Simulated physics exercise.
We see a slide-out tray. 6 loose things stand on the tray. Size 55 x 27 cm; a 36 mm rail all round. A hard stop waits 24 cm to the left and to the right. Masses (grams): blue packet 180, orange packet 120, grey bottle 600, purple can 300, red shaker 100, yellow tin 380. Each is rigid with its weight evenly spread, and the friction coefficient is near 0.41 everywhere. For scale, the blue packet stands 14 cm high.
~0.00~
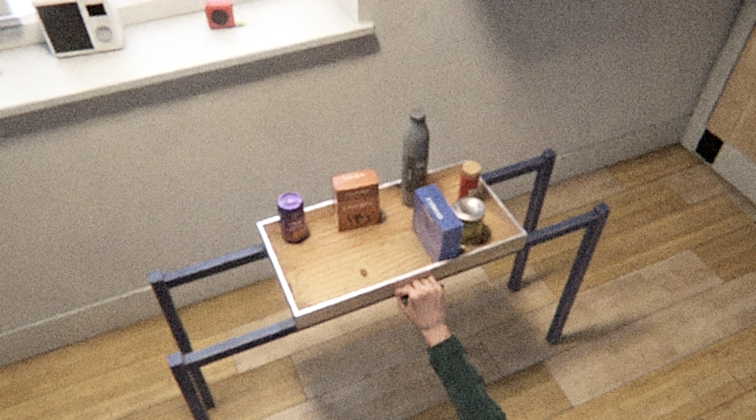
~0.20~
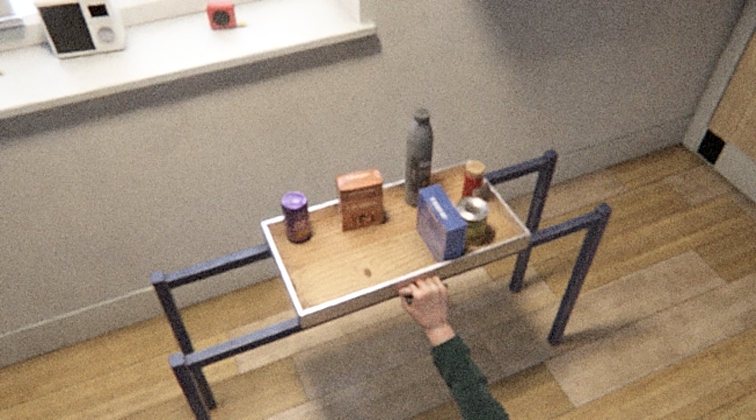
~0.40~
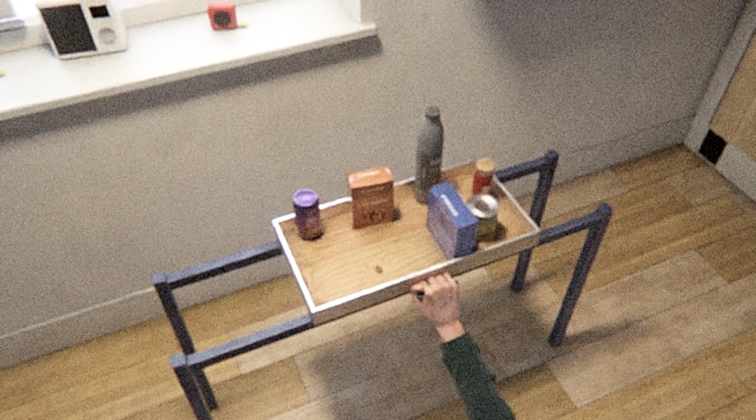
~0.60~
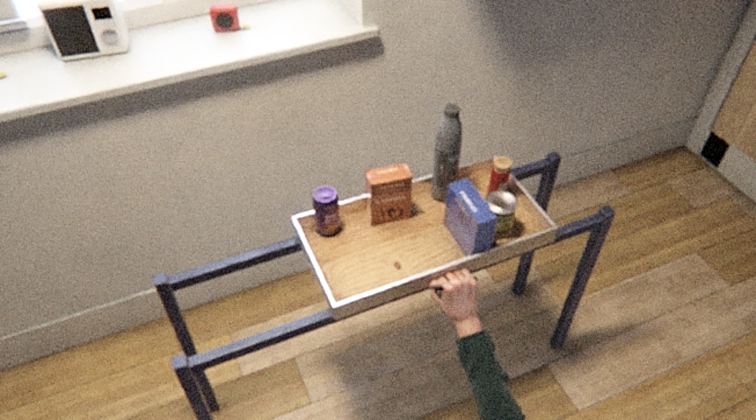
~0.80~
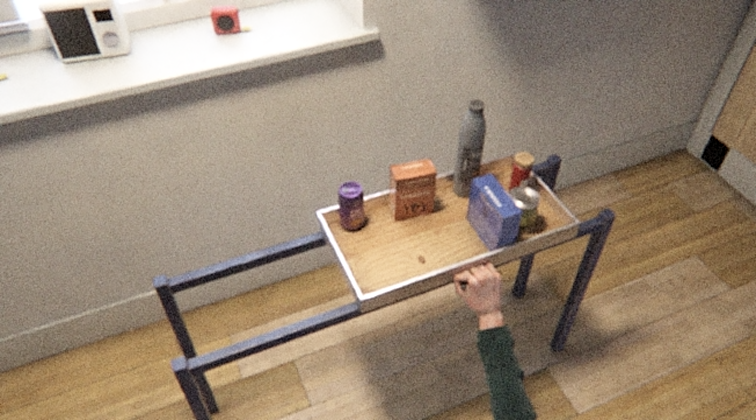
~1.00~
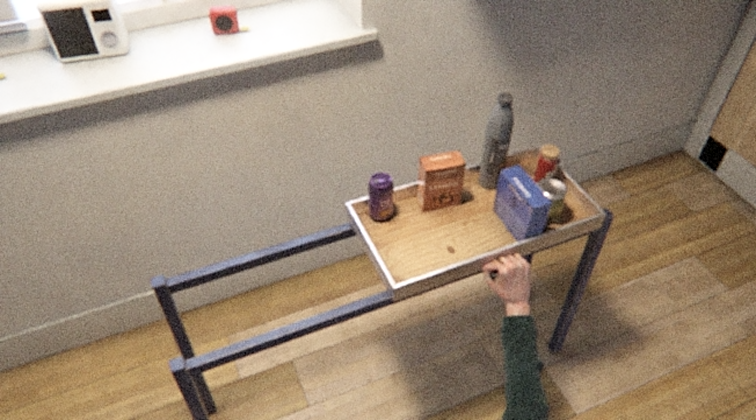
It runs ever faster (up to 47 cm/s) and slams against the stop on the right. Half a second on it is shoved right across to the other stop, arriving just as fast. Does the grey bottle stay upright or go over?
The grey bottle topples.
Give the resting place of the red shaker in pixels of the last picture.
Near (384, 217).
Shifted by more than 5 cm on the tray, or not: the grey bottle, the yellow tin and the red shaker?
The grey bottle ends elsewhere; the yellow tin keeps its place; the red shaker stays put.
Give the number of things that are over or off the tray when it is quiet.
1 of them.
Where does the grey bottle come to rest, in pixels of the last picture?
At about (372, 200).
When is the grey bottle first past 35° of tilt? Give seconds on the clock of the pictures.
Near 1.4 s.
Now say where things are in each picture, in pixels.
Tray midway; grey bottle (415, 159); blue packet (436, 227), in the first frame.
Tray 1 cm right; purple can (296, 218); red shaker (473, 183), in the second frame.
Tray 3 cm right; yellow tin (481, 219); blue packet (451, 224), in the third frame.
Tray 7 cm right; orange packet (389, 195); purple can (327, 212), in the fourth frame.
Tray 14 cm right; red shaker (521, 174); yellow tin (521, 211), in the fifth frame.
Tray 22 cm right; grey bottle (497, 142); blue packet (521, 206), in the sixth frame.
Around 1.50 s, tray 24 cm right; grey bottle at 52° to upright near (545, 136); orange packet shifted 2 cm; yellow tin shifted 2 cm.
Around 3.20 s, tray 7 cm left; grey bottle at 75° to upright near (448, 176); orange packet shifted 2 cm; yellow tin shifted 2 cm.
Finally (5.2 s), on their side or leaning hard on the tray, grey bottle; the other 5 still in place (within 5 cm). In the last view, grey bottle near (372, 200).
